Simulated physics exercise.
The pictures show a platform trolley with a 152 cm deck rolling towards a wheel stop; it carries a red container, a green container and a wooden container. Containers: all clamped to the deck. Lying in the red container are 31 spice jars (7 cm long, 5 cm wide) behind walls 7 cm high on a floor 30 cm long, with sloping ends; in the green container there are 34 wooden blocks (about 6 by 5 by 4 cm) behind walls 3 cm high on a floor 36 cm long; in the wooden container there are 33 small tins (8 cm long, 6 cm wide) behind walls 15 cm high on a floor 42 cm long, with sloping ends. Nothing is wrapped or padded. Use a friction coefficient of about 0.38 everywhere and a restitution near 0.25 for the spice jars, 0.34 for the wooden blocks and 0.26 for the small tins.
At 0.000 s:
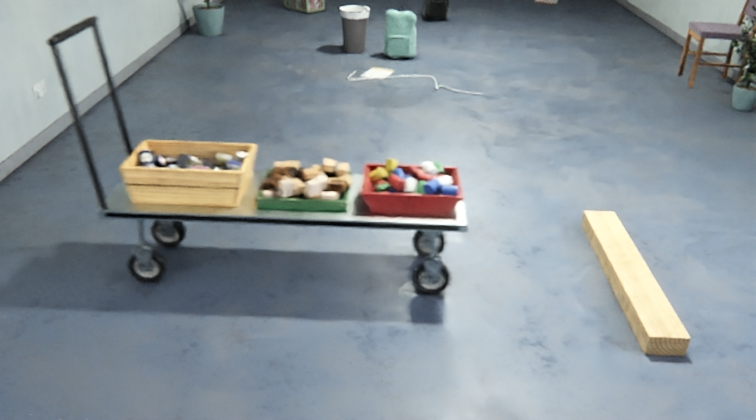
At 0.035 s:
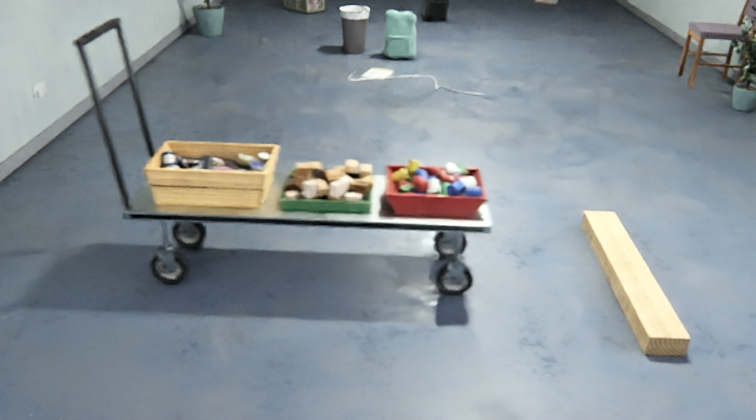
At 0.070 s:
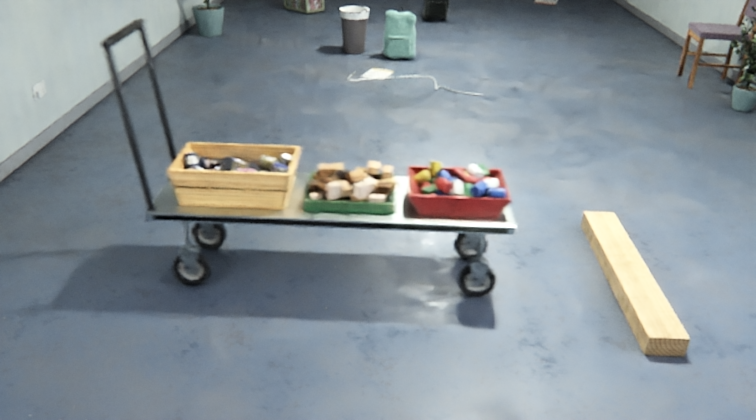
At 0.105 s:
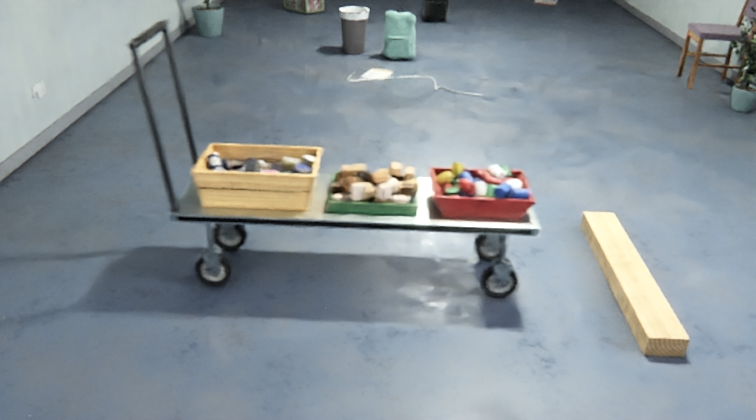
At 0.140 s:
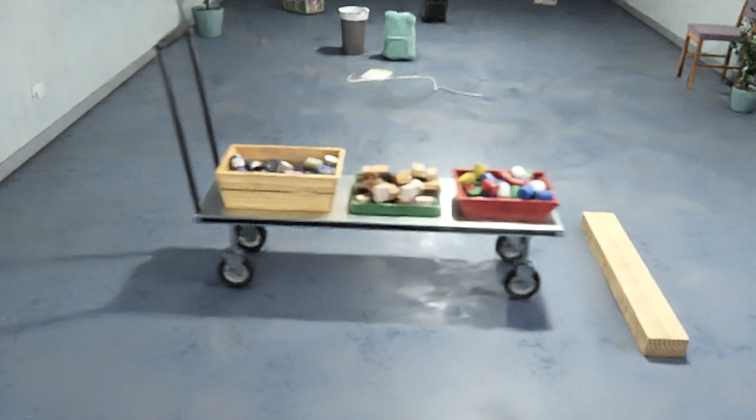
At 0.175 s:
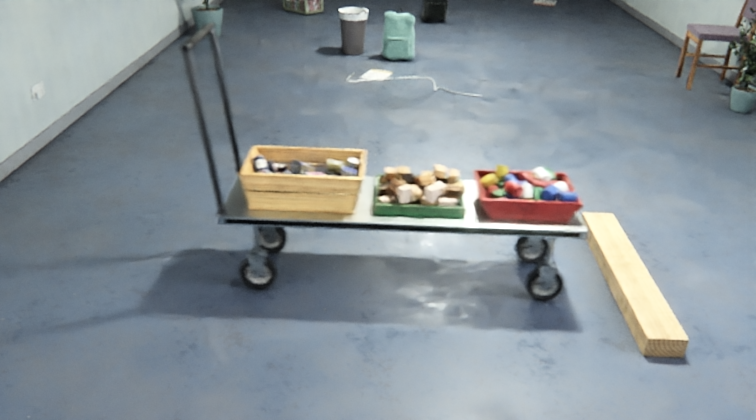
Platform trolley carrying wooden, green and red containers of small items rolling steadily right across a blue floor towards a wooden beam.
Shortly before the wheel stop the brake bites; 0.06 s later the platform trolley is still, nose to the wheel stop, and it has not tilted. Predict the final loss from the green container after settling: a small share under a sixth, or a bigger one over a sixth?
In the end the green container has shed a bigger share, over a sixth.
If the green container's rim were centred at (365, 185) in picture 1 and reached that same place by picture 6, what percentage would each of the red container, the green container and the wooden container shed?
In that case you'd see red container at 10, green container at 10 and wooden container at 0 percent.
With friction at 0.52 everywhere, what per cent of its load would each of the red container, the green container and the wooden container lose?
You'd see red container shed 30 percent, green container shed 40 percent, and wooden container shed 10 percent.
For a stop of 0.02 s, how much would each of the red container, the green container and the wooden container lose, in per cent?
Then red container 30, green container 60, wooden container 0 per cent.
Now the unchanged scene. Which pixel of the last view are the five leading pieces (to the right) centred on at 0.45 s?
I'd put them at about (669, 178).
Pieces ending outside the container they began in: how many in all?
Count of pieces - near 30.
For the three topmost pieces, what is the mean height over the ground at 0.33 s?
I'd put it close to 56 cm.
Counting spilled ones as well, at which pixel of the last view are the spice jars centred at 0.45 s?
(612, 186).
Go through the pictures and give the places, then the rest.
In the first frame (we follow the rim corner now nearest the camera), green container at (345, 201); red container at (461, 197); 75 cm still to roll; nothing out yet.
The second frame shows green container at (369, 202); red container at (485, 198); 65 cm still to roll.
The third frame shows green container at (392, 204); red container at (509, 199); 55 cm still to roll.
The fourth frame shows green container at (416, 205); red container at (533, 200); 45 cm still to roll.
The fifth frame shows green container at (440, 206); red container at (557, 202); 35 cm still to roll.
The sixth frame shows green container at (463, 207); red container at (581, 203); 25 cm still to roll; nothing out yet.
After 0.23 s, it begins to slow.
After 0.33 s, 2 of 31 out of the red container, 5 of 34 out of the green container and 0 of 33 out of the wooden container.
After 0.45 s, 9 of 31 out of the red container, 10 of 34 out of the green container and 0 of 33 out of the wooden container.
After 0.68 s, 11 of 31 out of the red container, 17 of 34 out of the green container and 1 of 33 out of the wooden container.
When it is over (at 1.19 s), 12 of 31 out of the red container, 17 of 34 out of the green container and 2 of 33 out of the wooden container. Asked share, 17 of 34, 50 per cent.
